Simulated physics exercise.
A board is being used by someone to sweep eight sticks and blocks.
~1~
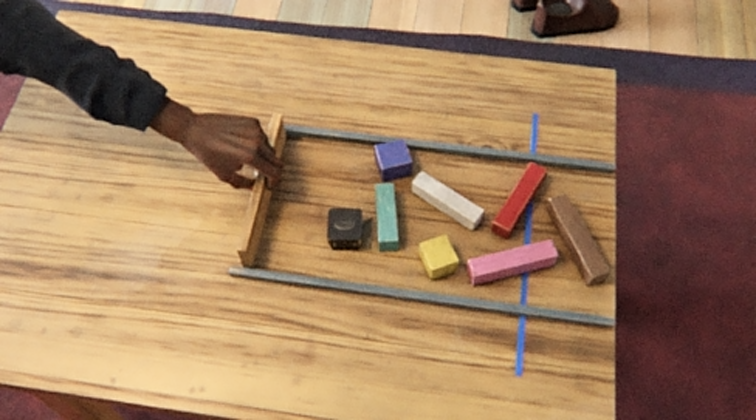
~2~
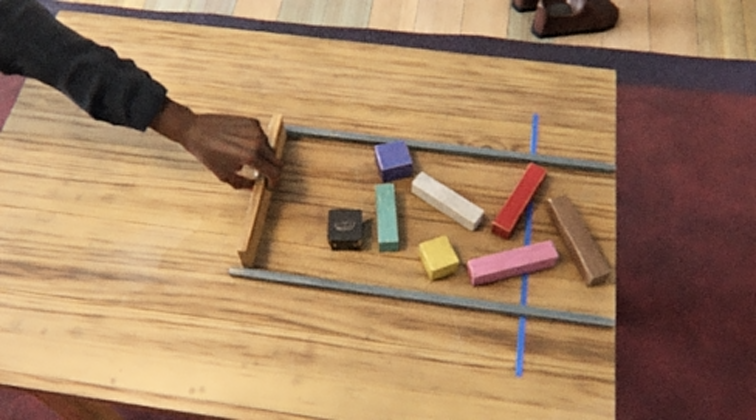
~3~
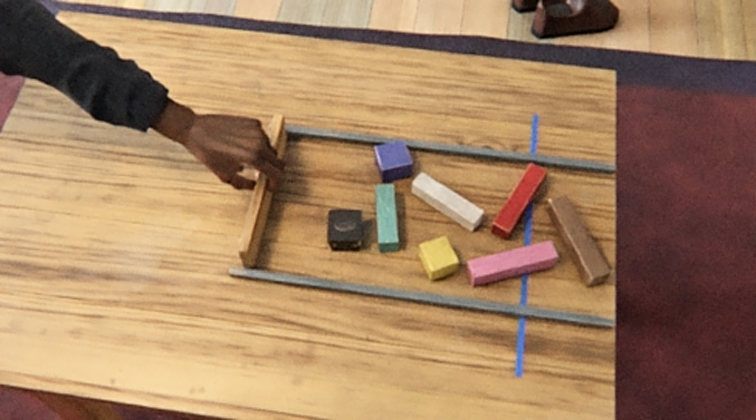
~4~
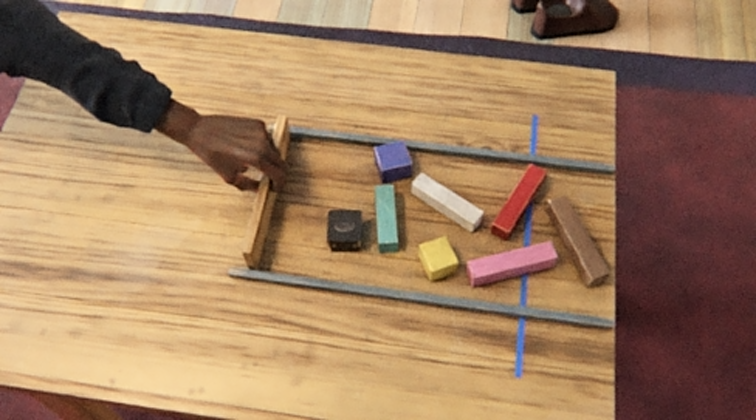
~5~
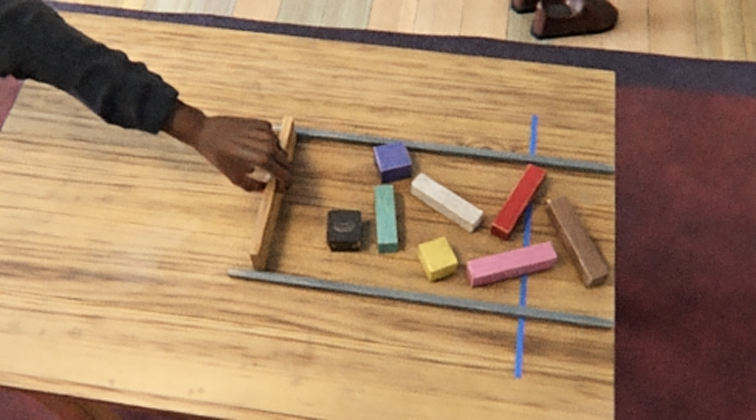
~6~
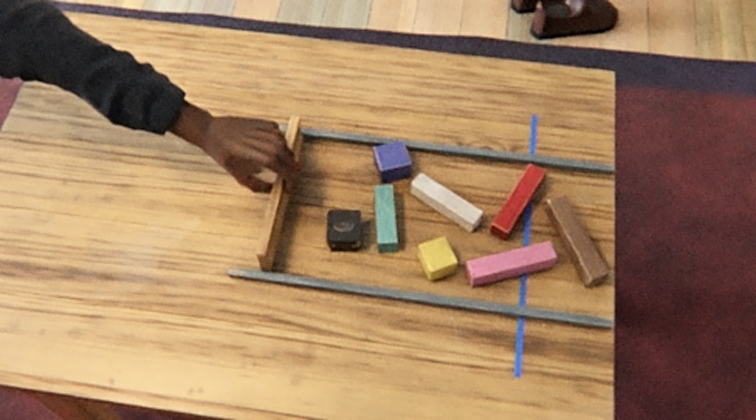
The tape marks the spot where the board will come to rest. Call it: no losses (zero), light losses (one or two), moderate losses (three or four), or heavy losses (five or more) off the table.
Light losses.
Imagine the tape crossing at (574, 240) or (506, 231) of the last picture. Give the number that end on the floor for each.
Well, you'd get 4 the first time and 0 the second time.
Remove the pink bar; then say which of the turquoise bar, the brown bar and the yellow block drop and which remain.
Well, the turquoise bar is left in place, the brown bar topples off and the yellow block is left in place.
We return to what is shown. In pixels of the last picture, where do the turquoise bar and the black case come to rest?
In the last picture, roughly (558, 228) and (543, 258).
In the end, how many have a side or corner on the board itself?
The count in contact is 3.
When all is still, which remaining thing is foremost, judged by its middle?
The pink bar finishes closest.
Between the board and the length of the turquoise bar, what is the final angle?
Angle: Around 40°.
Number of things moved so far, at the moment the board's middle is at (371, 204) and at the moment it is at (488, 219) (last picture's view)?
So 3, and at the other place 8.
Early on, none off yet; brown bar at rest near (576, 241); red stick at rest near (518, 202); pink bar at rest near (511, 264).
A while later, none off yet; brown bar moving near (579, 239); red stick travelled a little near (539, 201); pink bar travelled a little near (538, 272).
Finally, the number that fall off is one or two; lost, brown bar.
